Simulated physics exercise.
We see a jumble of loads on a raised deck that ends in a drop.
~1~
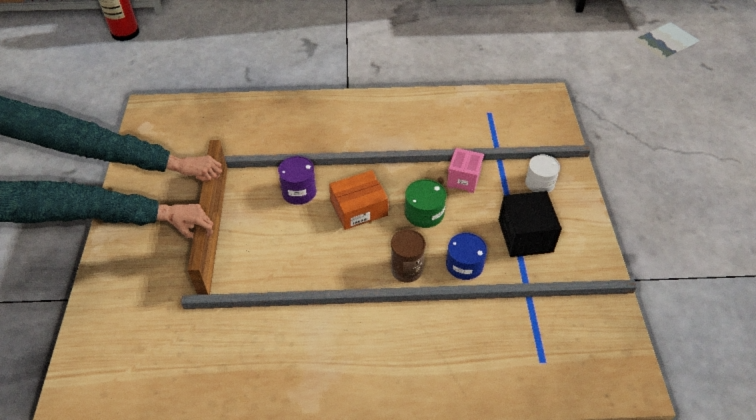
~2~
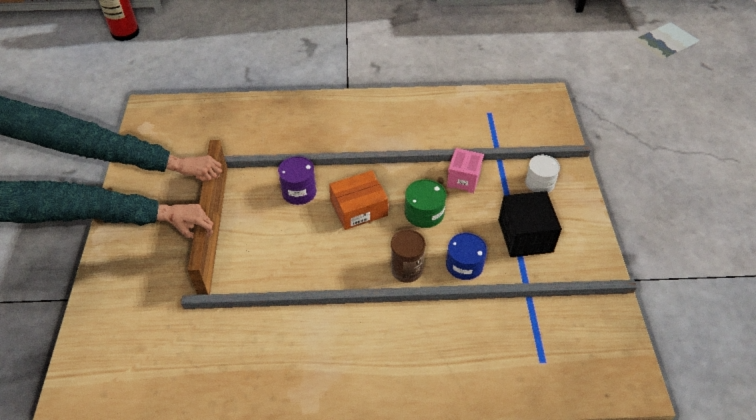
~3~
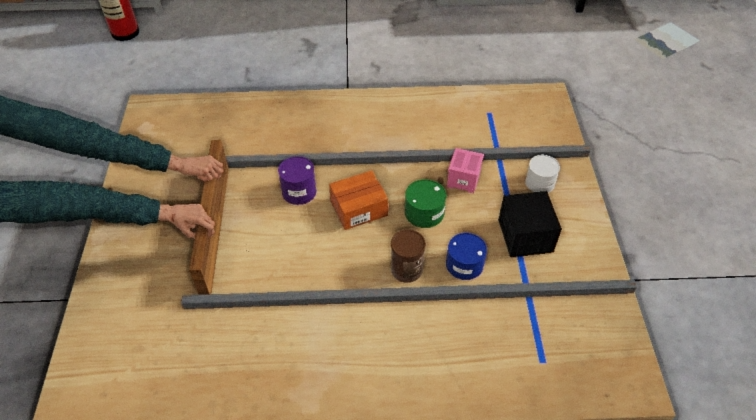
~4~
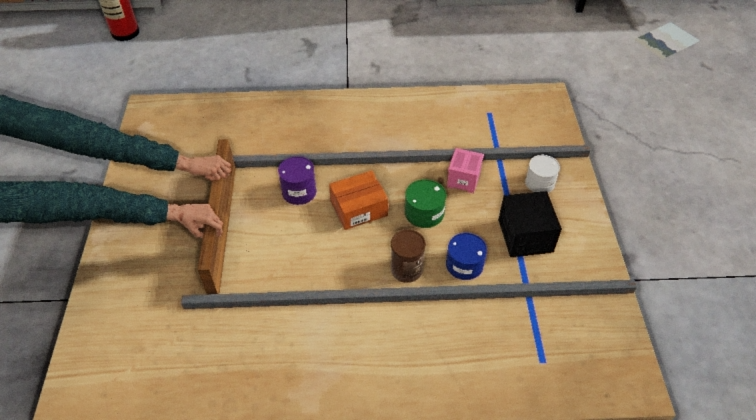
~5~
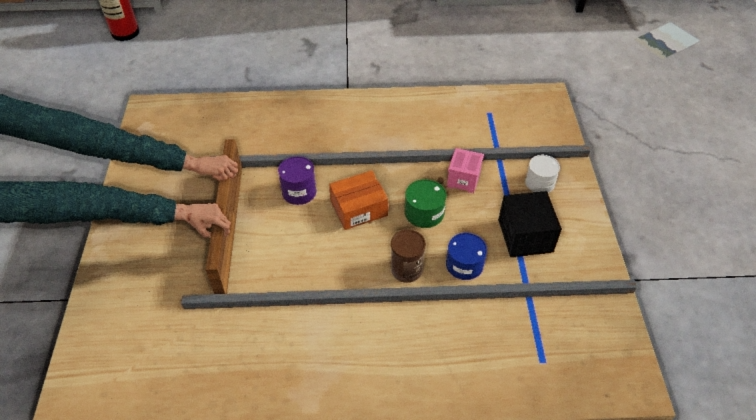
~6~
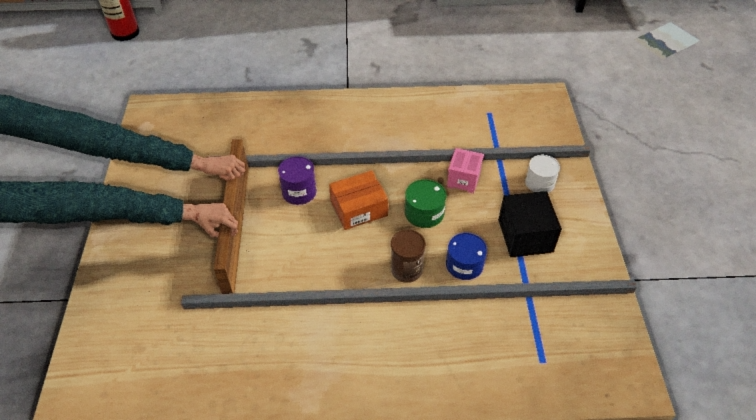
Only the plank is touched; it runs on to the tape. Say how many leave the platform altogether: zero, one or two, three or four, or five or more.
The number that fall off is zero.
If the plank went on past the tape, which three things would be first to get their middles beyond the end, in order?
In order: The black crate, then the white canister, then the green canister.
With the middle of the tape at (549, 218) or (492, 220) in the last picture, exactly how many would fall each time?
Try by try, 3 and 0.
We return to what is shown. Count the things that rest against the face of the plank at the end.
The number is 3.
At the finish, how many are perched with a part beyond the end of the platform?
It comes to 1.
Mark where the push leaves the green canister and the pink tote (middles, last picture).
First (578, 197), then (548, 164).
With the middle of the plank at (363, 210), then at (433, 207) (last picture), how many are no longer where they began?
First 3, then 7.
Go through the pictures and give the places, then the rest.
White canister (542, 174); black crate (529, 224); pink tote (465, 171); plank (210, 215); tape (512, 219), in the first frame.
Black crate (529, 224); blue canister (466, 256), in the second frame.
Pink tote (465, 171); purple canister (298, 181), in the third frame.
White canister (542, 174); plank (219, 214), in the fourth frame.
Black crate (529, 224); brown pail (408, 257), in the fifth frame.
White canister (542, 174); black crate (529, 224); pink tote (465, 171); plank (233, 214); tape (512, 219), in the sixth frame.
Early on, none off yet; white canister at rest near (542, 174); black crate at rest near (529, 224); pink tote at rest near (465, 171).
Finally, the number that fall off is zero.
